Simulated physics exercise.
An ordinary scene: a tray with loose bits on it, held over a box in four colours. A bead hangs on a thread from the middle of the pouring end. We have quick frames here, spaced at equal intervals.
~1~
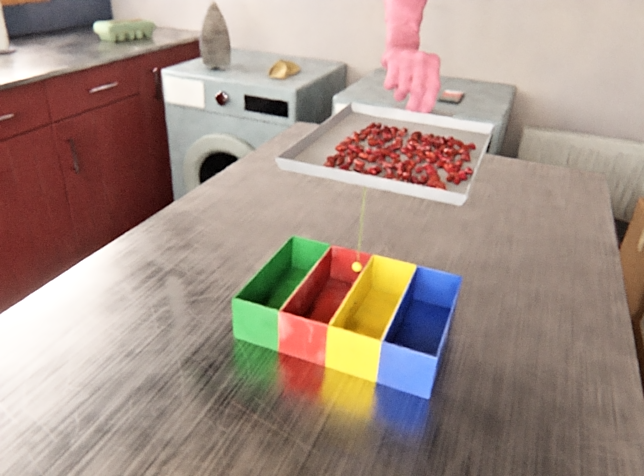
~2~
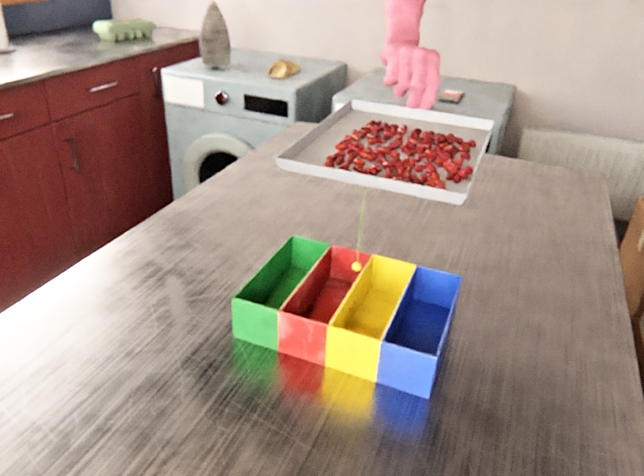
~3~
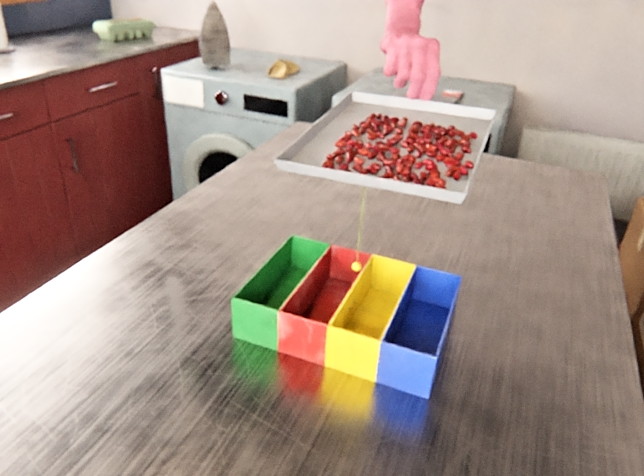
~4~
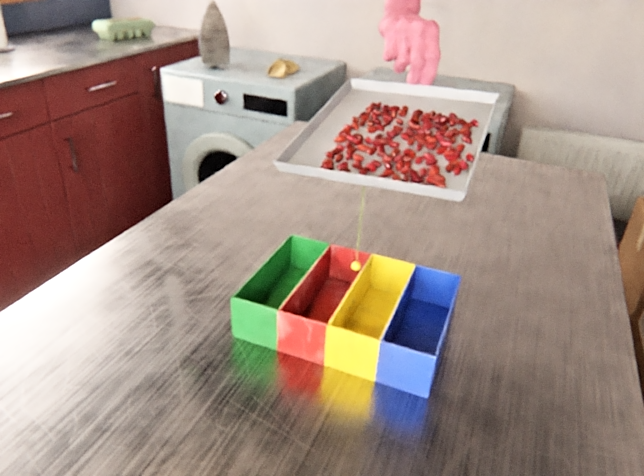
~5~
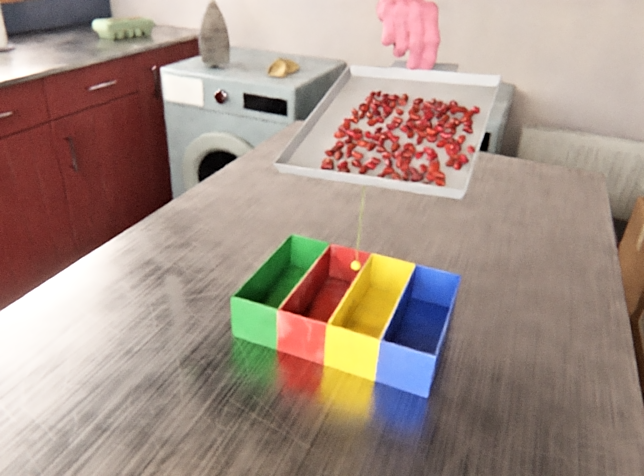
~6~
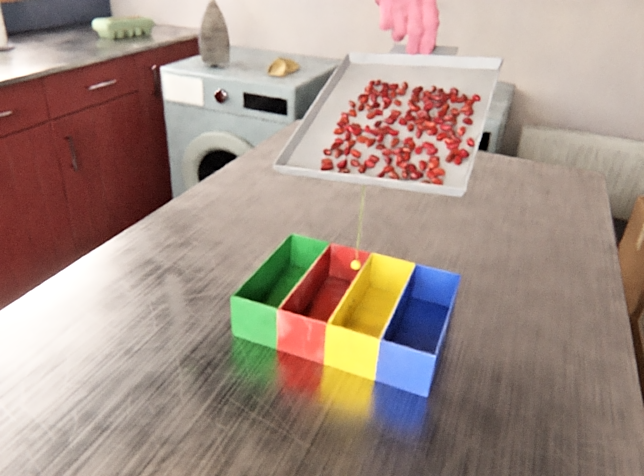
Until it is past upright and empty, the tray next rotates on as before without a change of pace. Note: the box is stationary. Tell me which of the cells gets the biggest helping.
The biggest helping lands in the green cell.
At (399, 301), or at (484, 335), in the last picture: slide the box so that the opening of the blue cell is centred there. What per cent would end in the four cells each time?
Result: 100 % and 40 %.
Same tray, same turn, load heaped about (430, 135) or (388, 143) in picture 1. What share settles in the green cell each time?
The first start yields 40 per cent, the second 40 per cent.
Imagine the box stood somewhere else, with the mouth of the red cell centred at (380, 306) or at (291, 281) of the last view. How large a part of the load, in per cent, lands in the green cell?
20% for the first placement, 30% for the second.
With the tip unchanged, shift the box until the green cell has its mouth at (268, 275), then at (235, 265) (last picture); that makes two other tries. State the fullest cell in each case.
The cell in green, then the cell in red.
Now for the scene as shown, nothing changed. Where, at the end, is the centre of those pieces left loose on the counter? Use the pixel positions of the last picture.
Centre, final frame: Roughly (199, 300).
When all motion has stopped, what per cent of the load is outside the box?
About 20 per cent.
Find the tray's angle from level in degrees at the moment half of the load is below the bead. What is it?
Near 100 degrees.
Shortly afterwards, tray tipped steeply; all but a few on the tray; a little falling or outside the box.
Next, tray tipped past a quarter turn; a little on the tray; near a quarter in the green cell; a little in the red cell; only a few in the yellow cell; near a third falling or outside the box.
Some moments later, tray tipped past a quarter turn; near a third in the green cell; near a quarter in the red cell; a little in the yellow cell; only a few in the blue cell; near a quarter falling or outside the box.
In the end, tray tipped past a quarter turn; near a third in the green cell; near a quarter in the red cell; a little in the yellow cell; only a few in the blue cell; near a quarter outside the box.
